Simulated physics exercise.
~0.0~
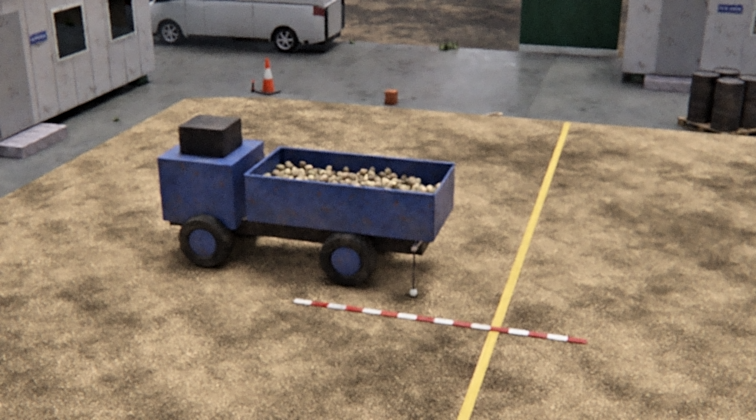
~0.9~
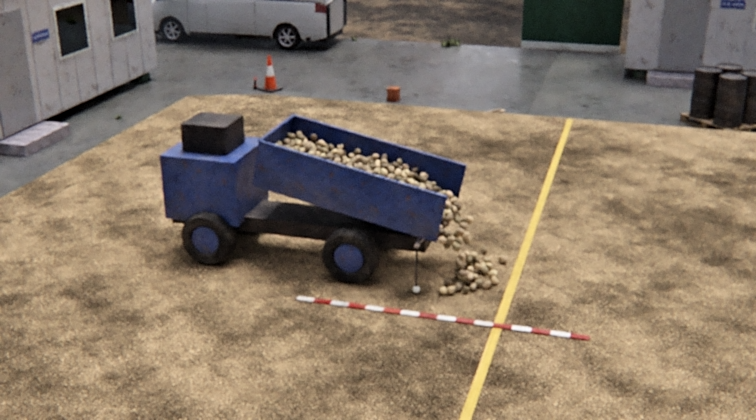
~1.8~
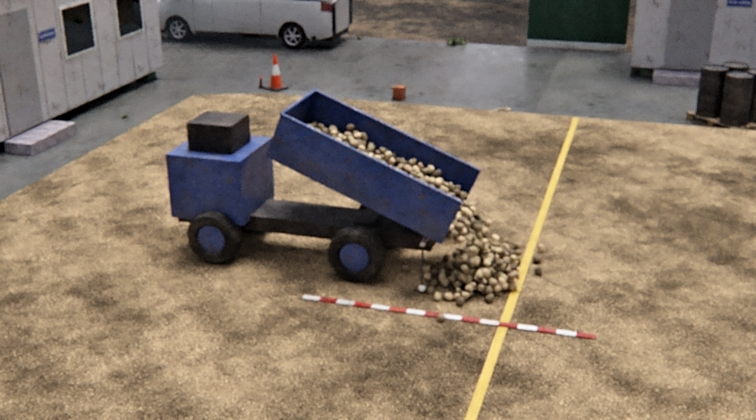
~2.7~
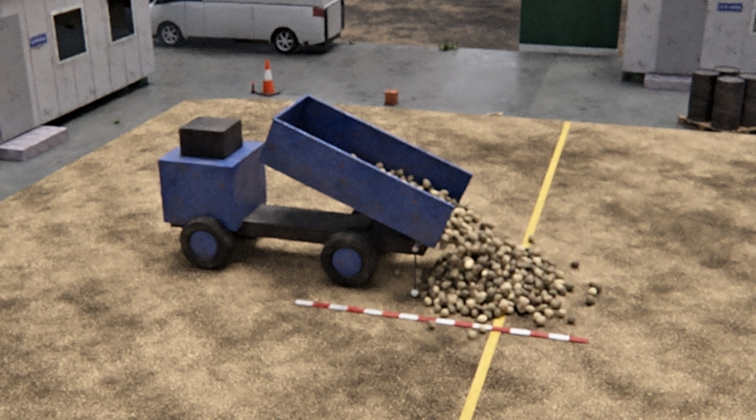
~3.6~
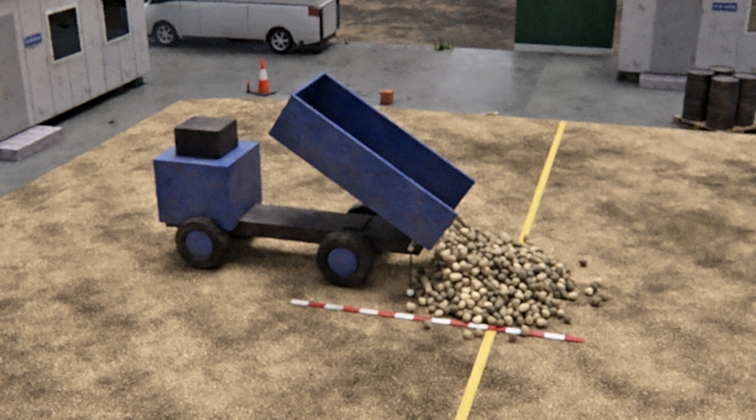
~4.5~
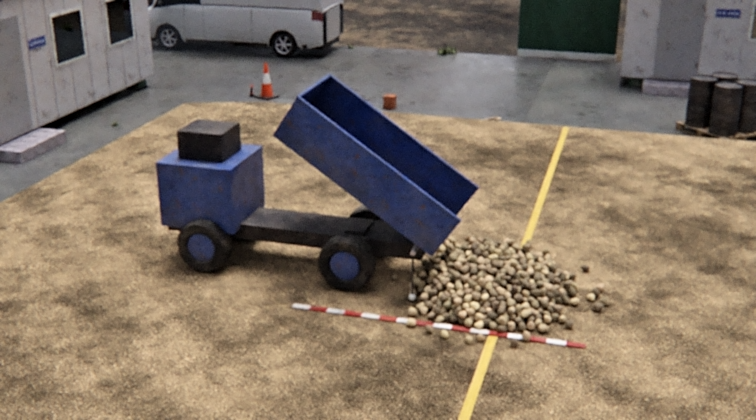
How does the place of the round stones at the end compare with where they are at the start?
At the start the stones lie inside the blue truck's bed, and at the end they are in a heap on the ground behind it, lower and farther to the right, spread across the yellow line.
